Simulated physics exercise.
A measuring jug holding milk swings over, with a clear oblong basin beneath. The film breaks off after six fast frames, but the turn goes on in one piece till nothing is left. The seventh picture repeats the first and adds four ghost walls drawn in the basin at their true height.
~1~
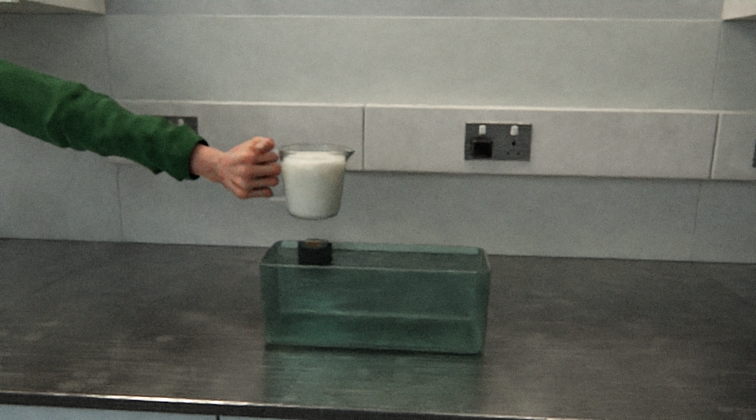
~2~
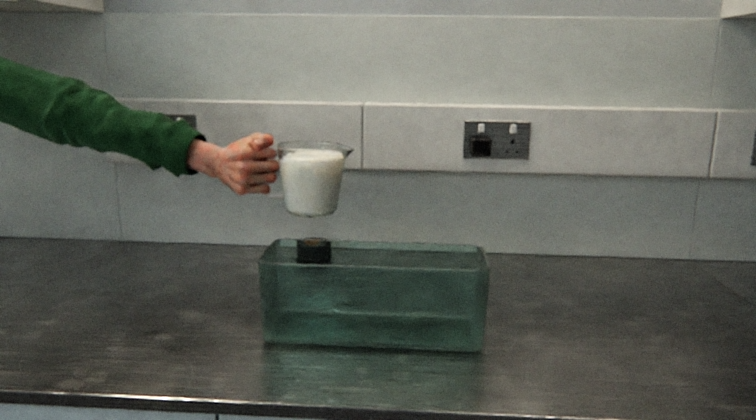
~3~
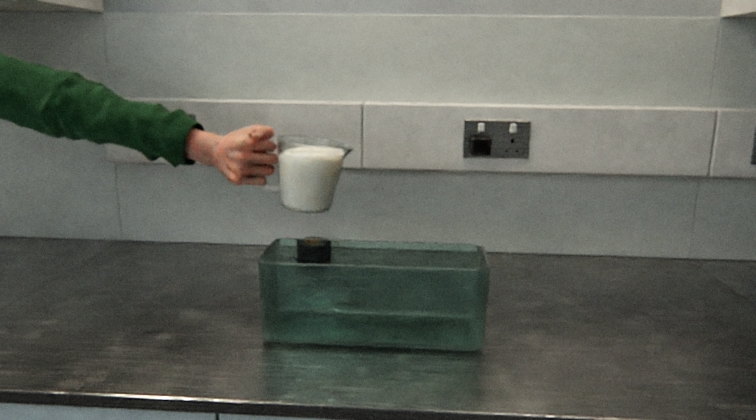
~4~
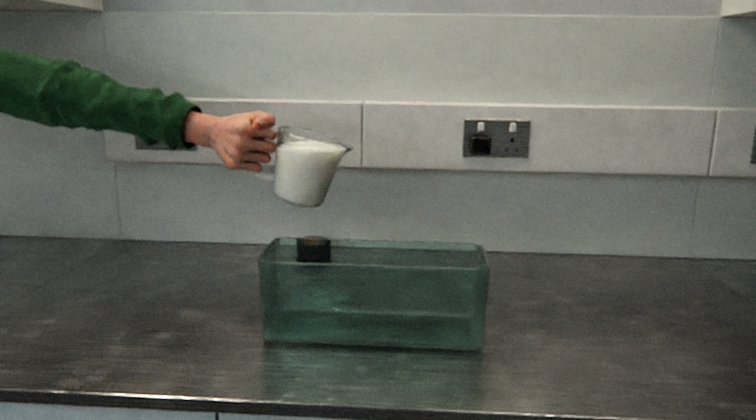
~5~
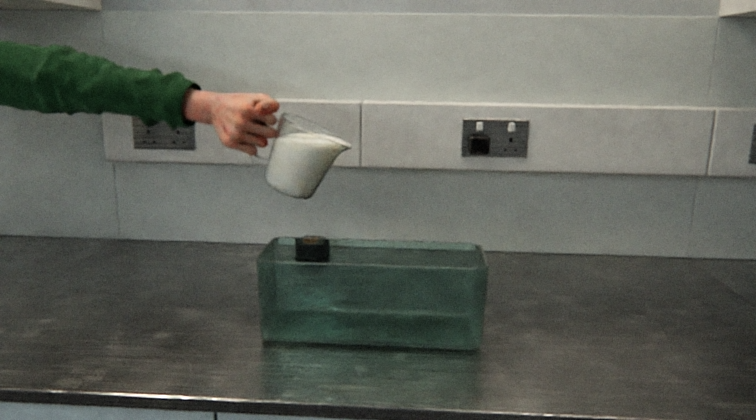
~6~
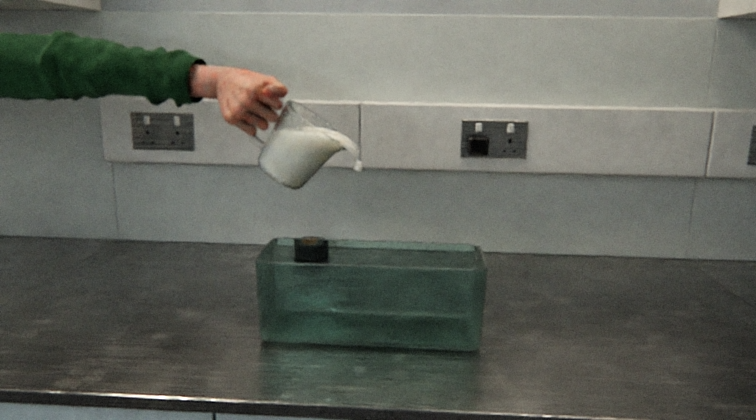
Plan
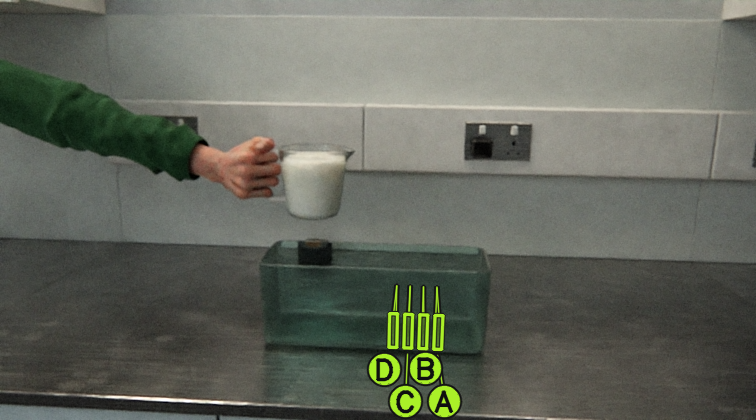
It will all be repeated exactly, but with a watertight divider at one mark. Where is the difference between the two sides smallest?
Use place B.
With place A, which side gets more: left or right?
The left side.
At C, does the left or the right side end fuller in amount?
More ends on the right.
In lime, A at (437, 355); B at (422, 354); C at (407, 353); D at (392, 353).
If A is chosen, about 91 % ends left of the wall and 6 % right of it.
If B is chosen, about 49 % ends left of the wall and 49 % right of it.
If C is chosen, about 14 % ends left of the wall and 85 % right of it.
If D is chosen, about 5 % ends left of the wall and 94 % right of it.
